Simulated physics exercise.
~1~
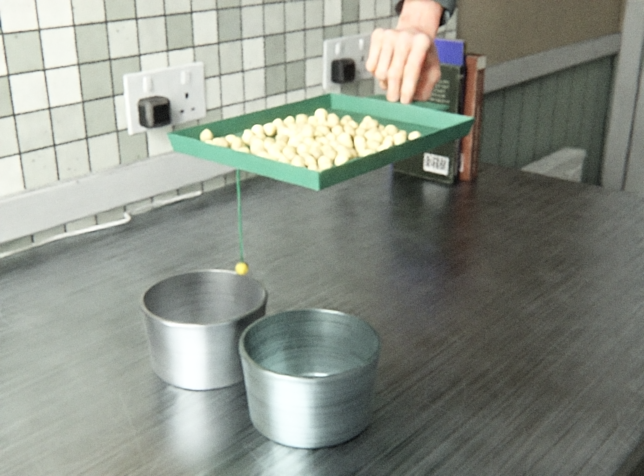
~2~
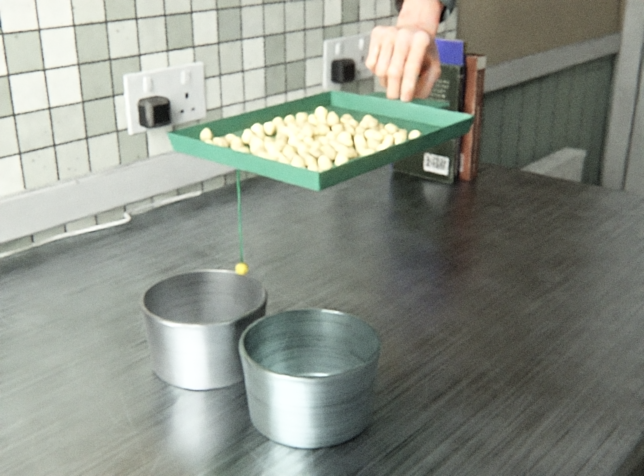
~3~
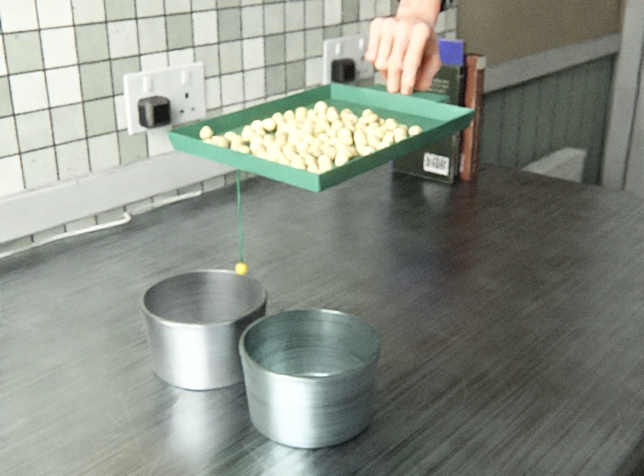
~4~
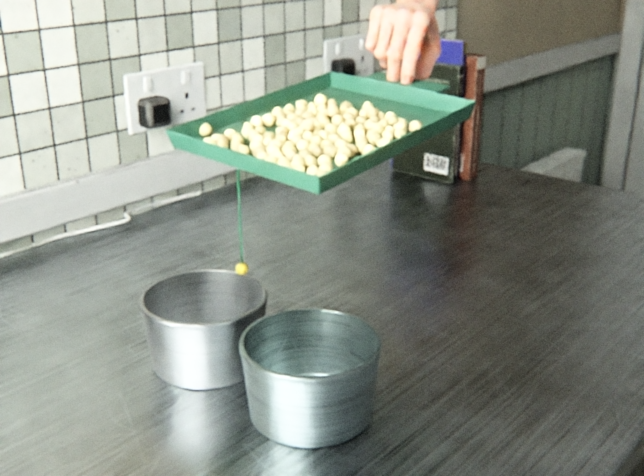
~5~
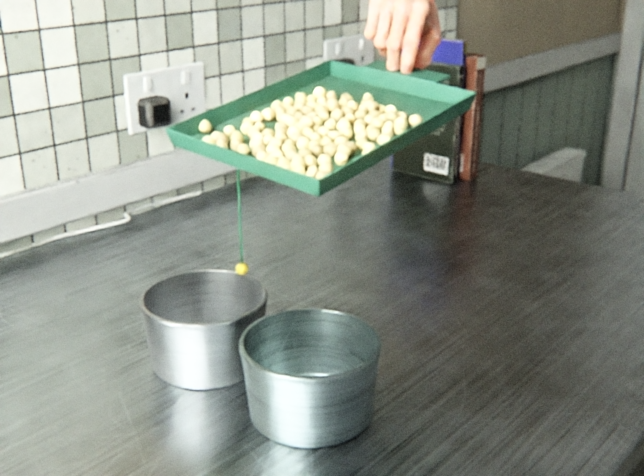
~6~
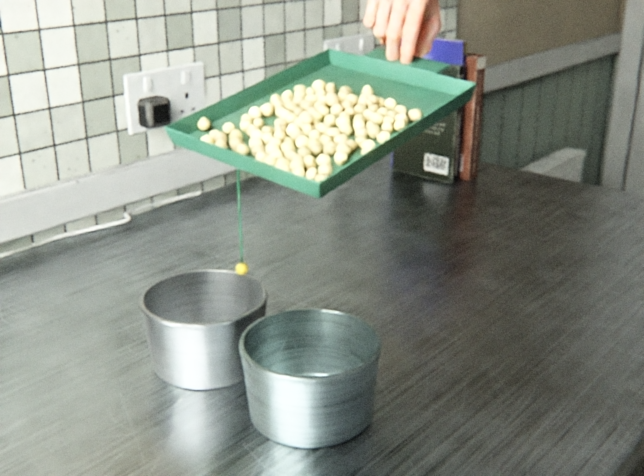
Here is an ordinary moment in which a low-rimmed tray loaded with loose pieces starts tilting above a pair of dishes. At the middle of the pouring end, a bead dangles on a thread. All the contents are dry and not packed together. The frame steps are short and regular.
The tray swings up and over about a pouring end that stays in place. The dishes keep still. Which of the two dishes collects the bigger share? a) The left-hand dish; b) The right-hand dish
The answer is b.
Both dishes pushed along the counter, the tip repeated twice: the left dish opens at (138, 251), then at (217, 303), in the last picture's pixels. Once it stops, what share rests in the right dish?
Close to 10 in a hundred first, close to 30 in a hundred second.
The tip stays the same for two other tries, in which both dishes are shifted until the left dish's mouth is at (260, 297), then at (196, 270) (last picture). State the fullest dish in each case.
For the first place, the dish on the left side; for the second, the dish on the right side.
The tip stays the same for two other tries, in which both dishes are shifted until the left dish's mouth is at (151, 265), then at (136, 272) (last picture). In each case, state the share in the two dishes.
In order: 50 per cent and 50 per cent.
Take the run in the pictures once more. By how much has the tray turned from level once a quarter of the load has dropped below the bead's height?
That happens at around 95°.
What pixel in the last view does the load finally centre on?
The centre settles at about (294, 394).
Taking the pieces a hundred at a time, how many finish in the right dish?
Around 60 in every hundred pieces.
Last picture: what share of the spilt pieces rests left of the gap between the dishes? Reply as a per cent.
My estimate is some 70 per cent.
Soon, tray tipped steeply; all on the tray.
A while on, tray tipped right over; nearly all on the tray; a stray few in the air.
Towards the end, tray tipped past a quarter turn; about two thirds in the right dish; about a quarter in the left dish; about a quarter outside both.
Finally, tray tipped past a quarter turn; about two thirds in the right dish; about a quarter in the left dish; about a quarter outside both.
